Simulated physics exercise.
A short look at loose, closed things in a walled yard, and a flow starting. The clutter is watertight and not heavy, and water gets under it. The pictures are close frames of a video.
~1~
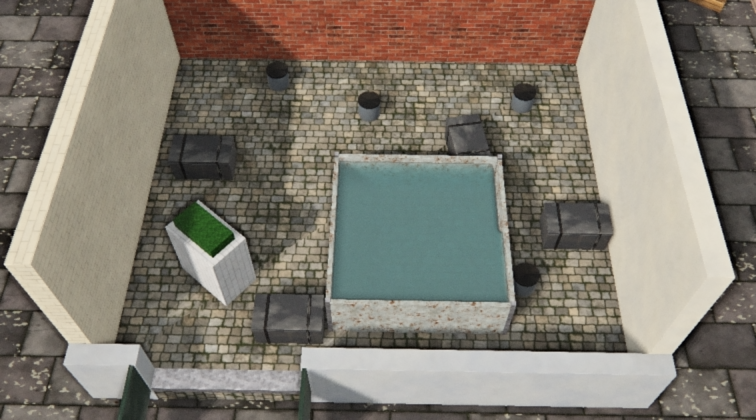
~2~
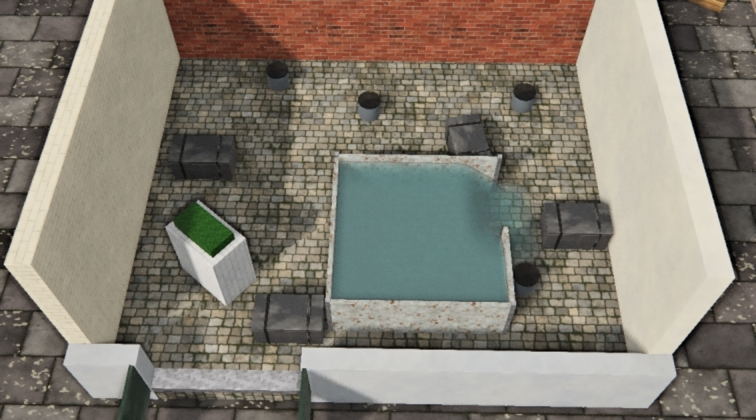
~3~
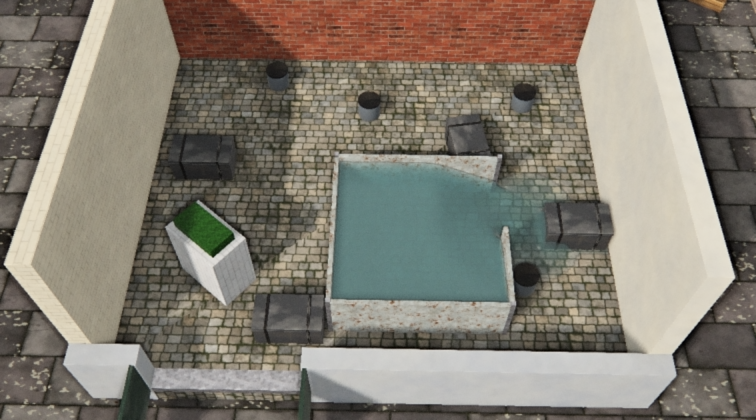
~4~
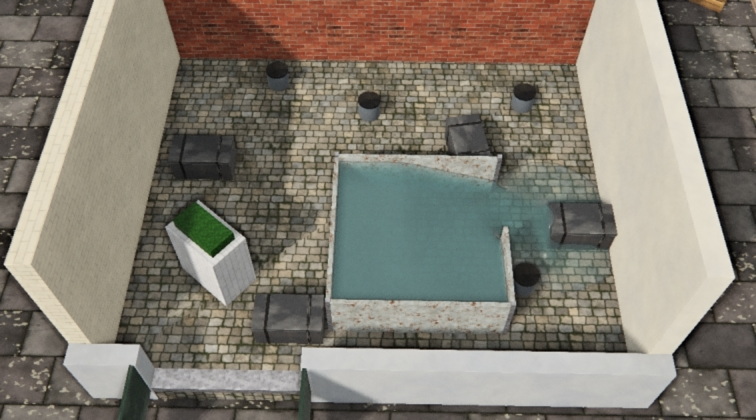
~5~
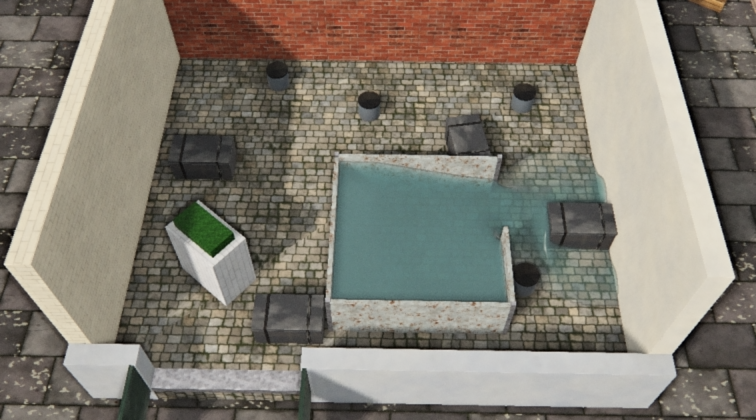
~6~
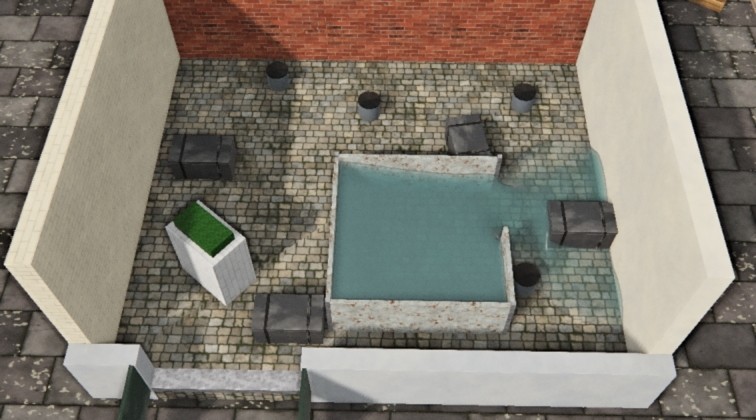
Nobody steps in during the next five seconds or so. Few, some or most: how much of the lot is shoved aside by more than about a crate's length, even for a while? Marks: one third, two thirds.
Share: One to two thirds.
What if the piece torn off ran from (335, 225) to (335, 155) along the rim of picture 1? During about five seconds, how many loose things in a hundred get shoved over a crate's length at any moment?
Close to 40 %.
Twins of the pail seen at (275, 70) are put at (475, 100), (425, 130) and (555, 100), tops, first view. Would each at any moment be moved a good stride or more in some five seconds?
One after the other: Pushed that far, not that far, moved that far.
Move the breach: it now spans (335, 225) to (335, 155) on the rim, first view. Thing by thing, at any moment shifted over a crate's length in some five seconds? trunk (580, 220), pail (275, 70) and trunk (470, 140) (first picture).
In that order: Not that far, yes, no.
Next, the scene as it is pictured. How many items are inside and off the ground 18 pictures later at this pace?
That makes 1.
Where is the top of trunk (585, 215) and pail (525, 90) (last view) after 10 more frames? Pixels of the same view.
At about (579, 309) and (497, 85).
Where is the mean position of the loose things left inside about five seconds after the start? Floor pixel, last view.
At about (365, 202).
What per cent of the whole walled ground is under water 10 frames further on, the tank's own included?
I make it 40 per cent.
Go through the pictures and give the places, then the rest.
A trunk at (579, 218) rests on the ground; a pail at (525, 91), on the bottom; 0 of 8 have shifted, in the first frame.
A trunk at (579, 218), on the bottom; a pail at (525, 91) rests on the ground; 0 of 8 have shifted, in the second frame.
A trunk at (579, 218), on the bottom; a pail at (525, 91) rests on the ground; 0 of 8 have shifted, in the third frame.
A trunk at (583, 218), on the bottom, close to its start; a pail at (525, 91), on the bottom; 1 of 8 have shifted, in the fourth frame.
A trunk at (583, 218), on the bottom, close to its start; a pail at (525, 91), on the bottom; 1 of 8 have shifted, in the fifth frame.
A trunk at (583, 217), on the bottom, close to its start; a pail at (525, 91) rests on the ground; 1 of 8 have shifted, in the sixth frame.
A moment on, 0 of 8 are well off their spots; 0 afloat.
Next, 1 of 8 are well off their spots; 0 afloat.
Later, 2 of 8 are well off their spots; 1 afloat.
In the end, 5 of 8 are well off their spots, and 5 have been at some point; 2 afloat.
